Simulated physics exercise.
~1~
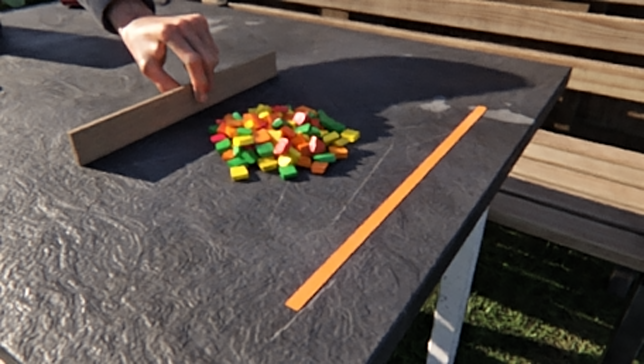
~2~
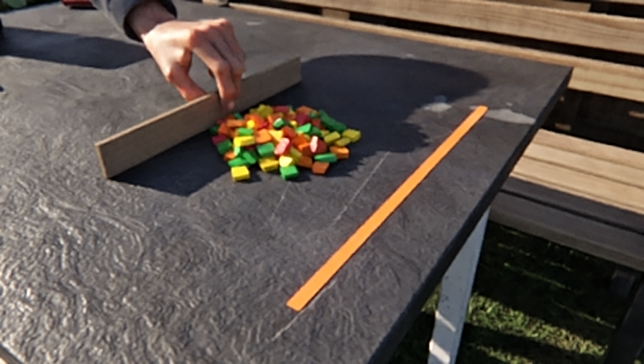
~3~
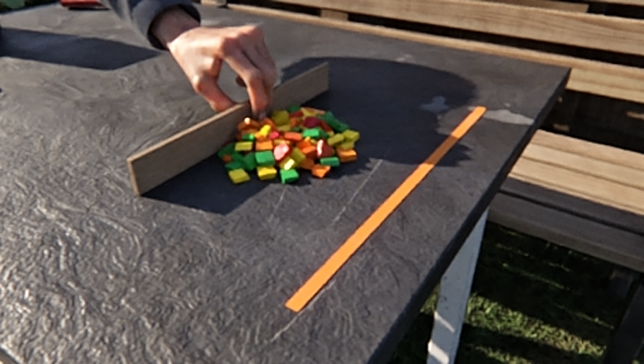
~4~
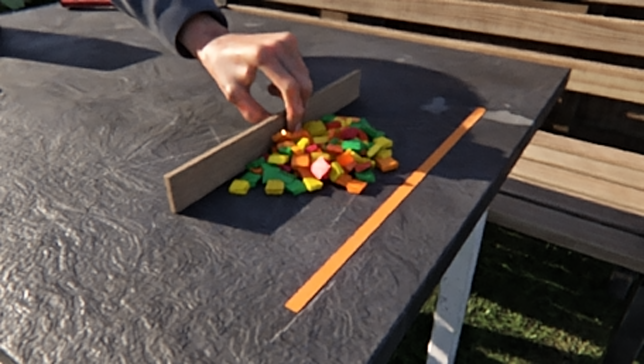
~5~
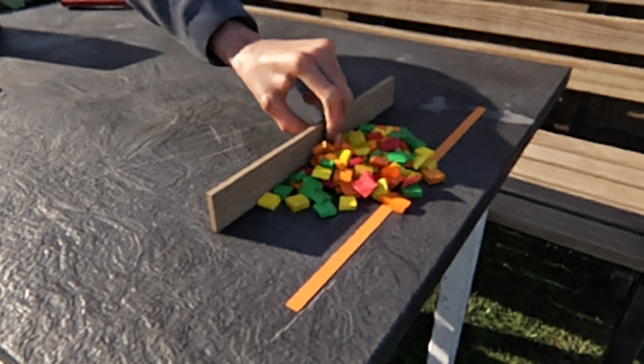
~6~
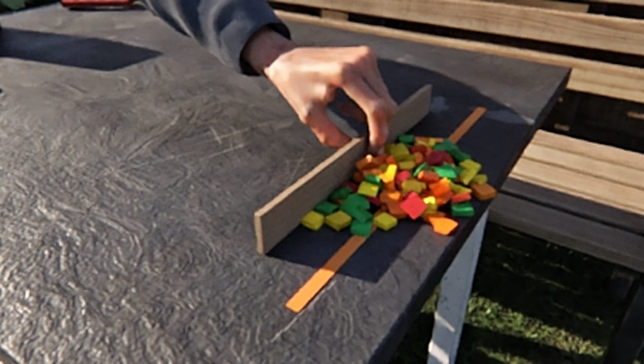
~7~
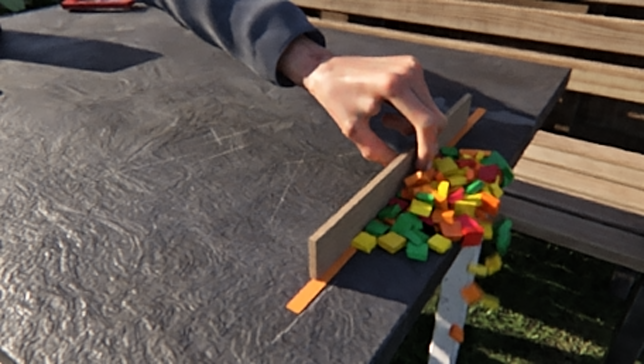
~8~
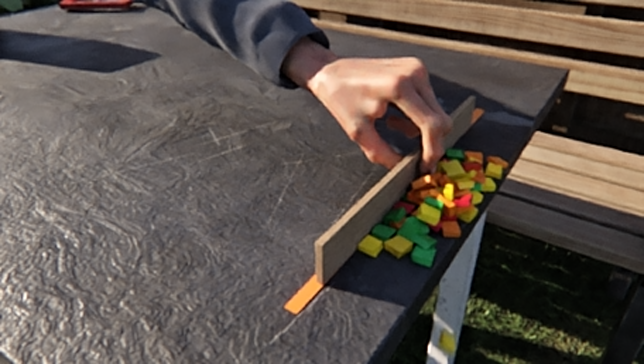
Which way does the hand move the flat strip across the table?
The hand moves the strip to the right, towards the orange tape and the edge of the table.
